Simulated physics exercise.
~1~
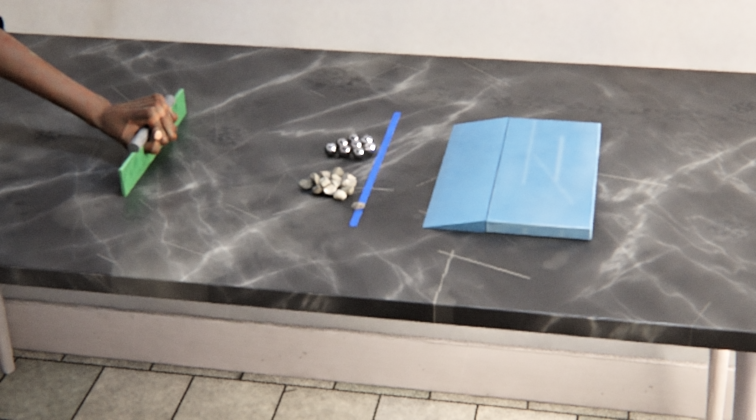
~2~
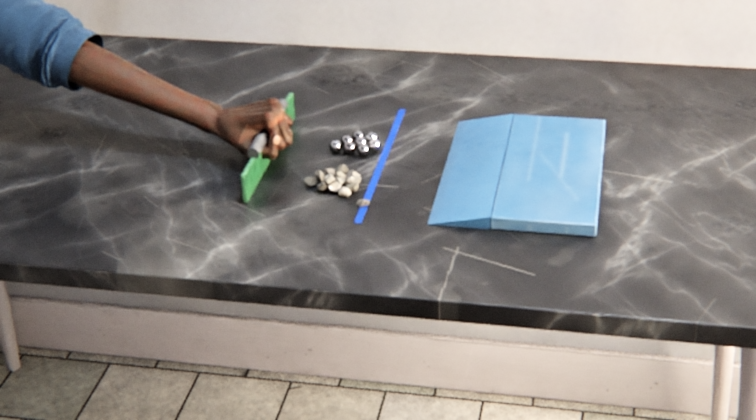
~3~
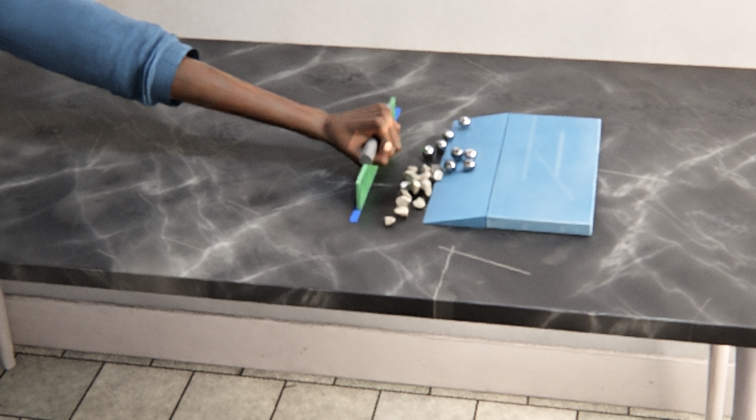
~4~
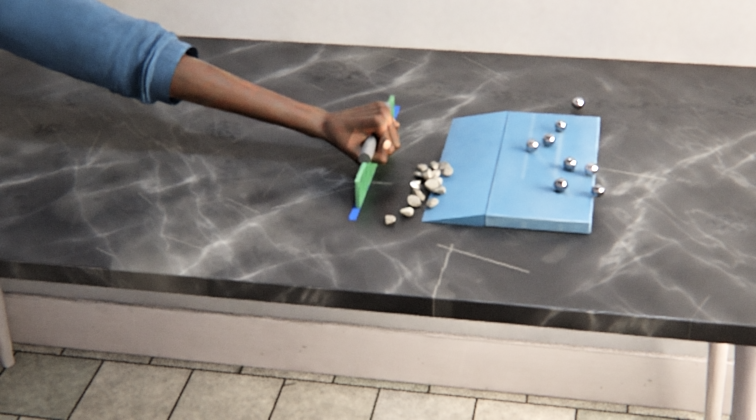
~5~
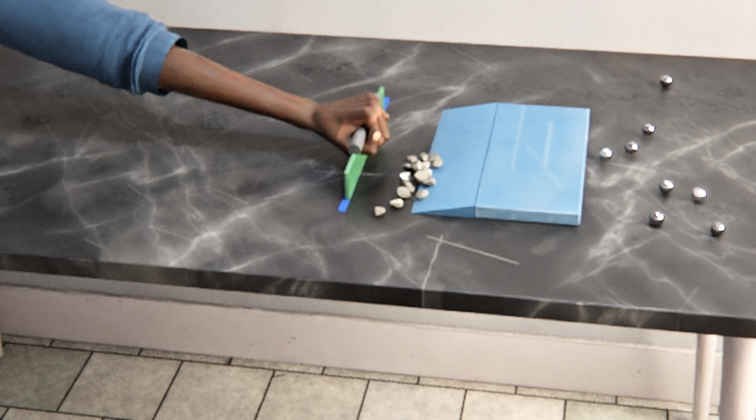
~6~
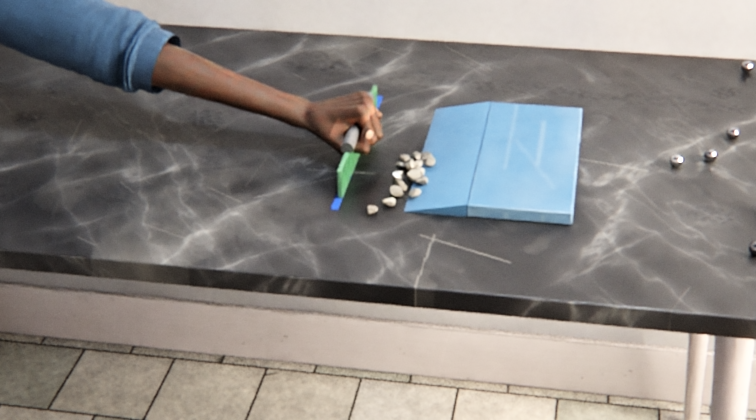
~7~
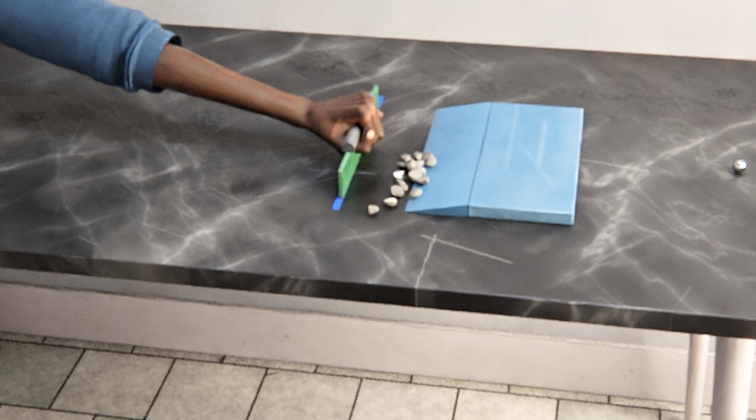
On a dark marble-patterned tabletop, a hand slides a green scraper right to a blue tape strip, pushing pale pebbles and shiny metal balls toward a light blue slab; the balls roll over it and away right, while the pebbles stay bunched around its sloping edge.
